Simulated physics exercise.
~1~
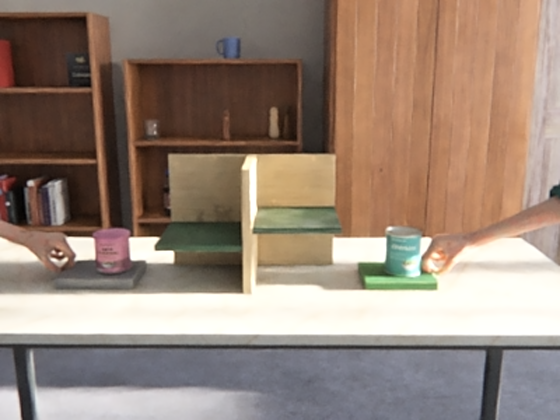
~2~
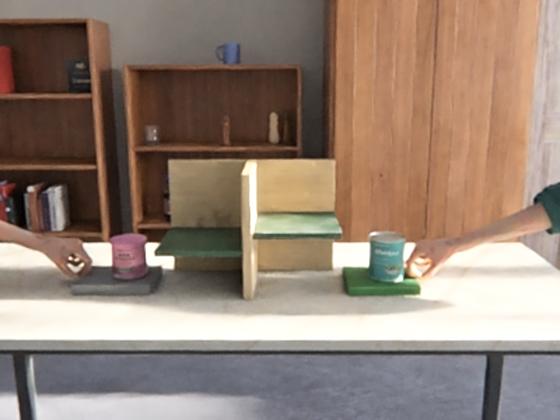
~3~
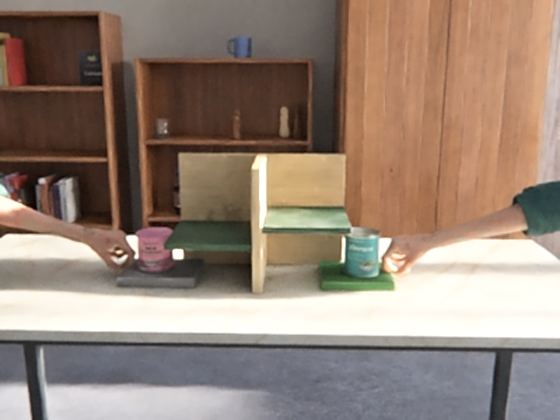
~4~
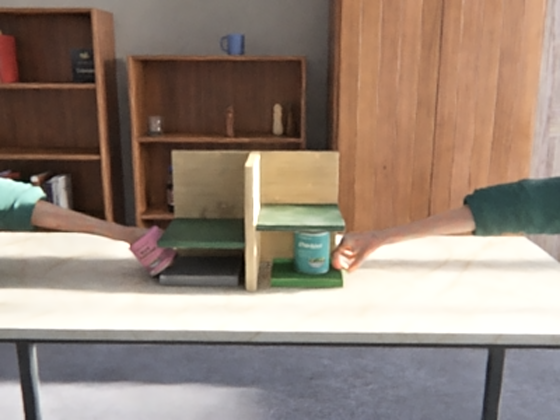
A pink pot on a grey tray and a turquoise pot on a green board start at opposite ends of a pale table, each guided by a hand. Between them stands a wooden unit with a low green shelf on either side of an upright divider. The hands slide both carriers slowly inward. The pink pot meets the edge of the left shelf and shifts back on its tray. As the tray continues beneath, the pot tips and is left outside by the hand, while the turquoise pot rides in upright under the right shelf, untouched.
